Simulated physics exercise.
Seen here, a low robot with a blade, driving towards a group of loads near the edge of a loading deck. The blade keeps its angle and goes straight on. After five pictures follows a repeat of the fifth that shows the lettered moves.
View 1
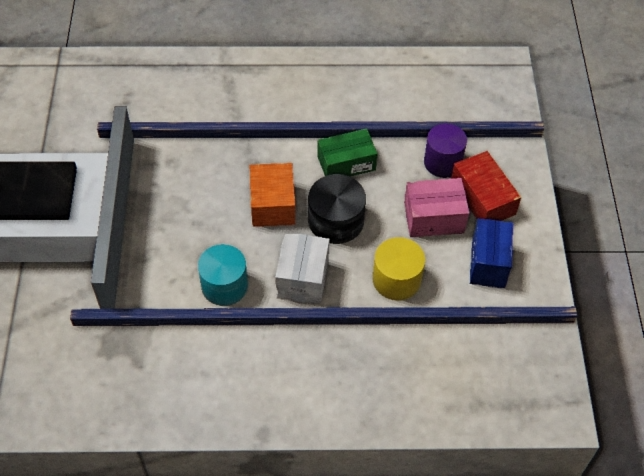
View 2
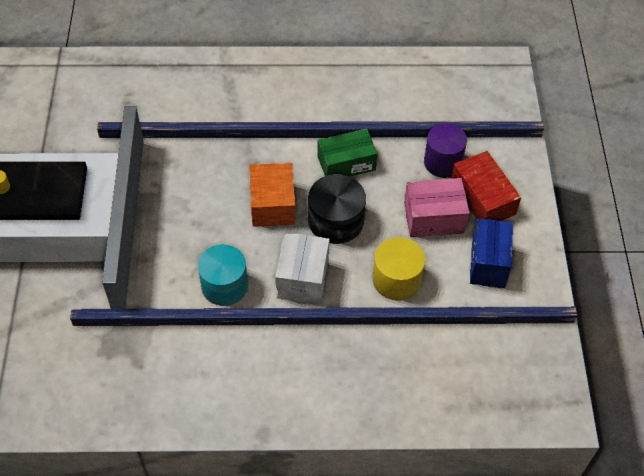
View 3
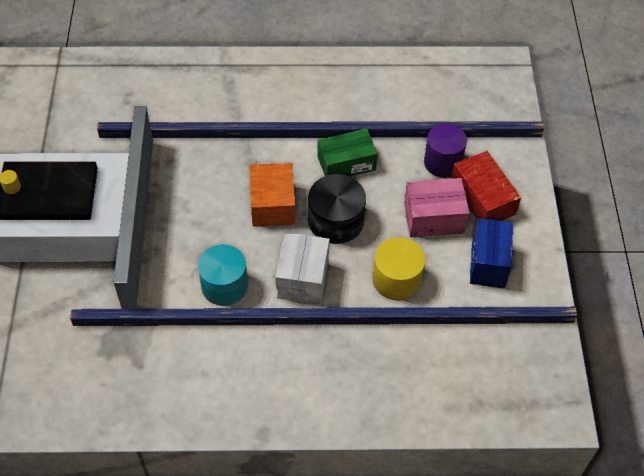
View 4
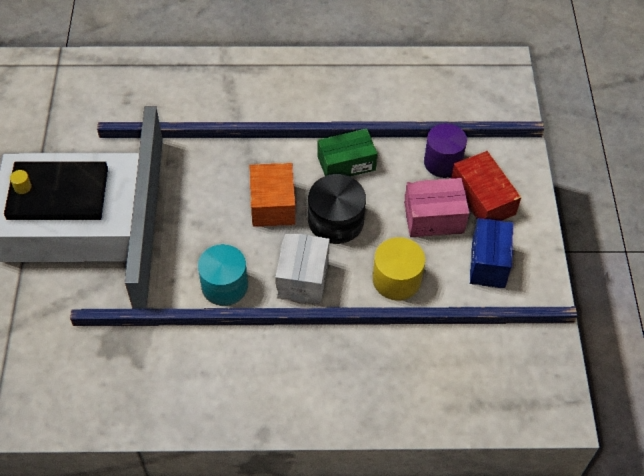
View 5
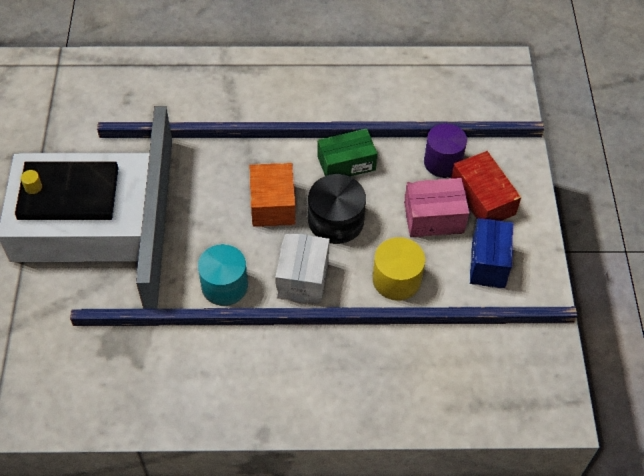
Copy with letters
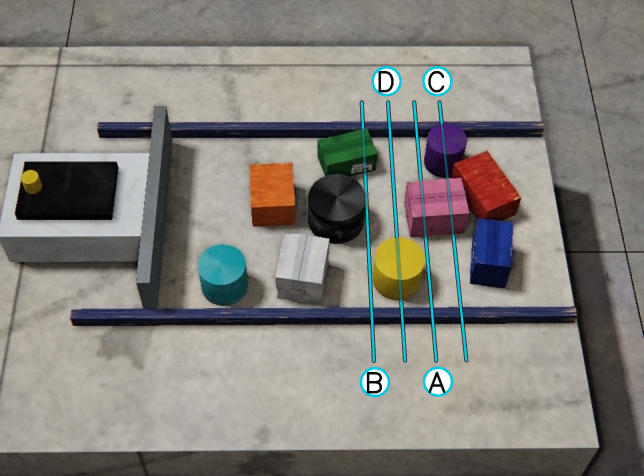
A low grey and white robot with a wide upright blade sits at the left of a pale stone deck, seen from above at an angle. Between two dark blue rails stand turquoise, black, yellow and purple canisters among orange, green, white, pink, red and blue boxes. The robot creeps a short way right, blade first, while the loads and the camera stay still.
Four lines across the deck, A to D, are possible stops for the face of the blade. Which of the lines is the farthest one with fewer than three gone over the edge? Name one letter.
A is the last line within the limit.
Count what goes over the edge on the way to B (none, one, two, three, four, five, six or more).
The count is none.
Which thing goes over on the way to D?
It is the red crate.
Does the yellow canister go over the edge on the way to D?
No.
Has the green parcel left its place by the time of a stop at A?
Yes.
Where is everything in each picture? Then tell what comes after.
In the first picture, black canister (337, 209); purple canister (445, 151); yellow canister (398, 269).
In the second picture, robot (43, 189); red crate (486, 189).
In the third picture, robot (54, 189); turquoise canister (224, 275).
In the fourth picture, robot (64, 189); orange crate (273, 195).
In the fifth picture, robot (75, 189); pink box (436, 207); black canister (337, 209); purple canister (445, 151).
On the marked copy, A at (424, 220); B at (367, 221); C at (452, 220); D at (396, 220).
Following A. Soon after the start, robot (174, 189); turquoise canister (281, 279); white box (326, 268).
Later, robot (274, 189); red crate (520, 184); blue parcel (513, 248).
In the end, robot (347, 188); blue parcel over the edge; red crate over the edge; two fallen.
As for the rest, B is within the limit but short; C drops three; D is within the limit but short.
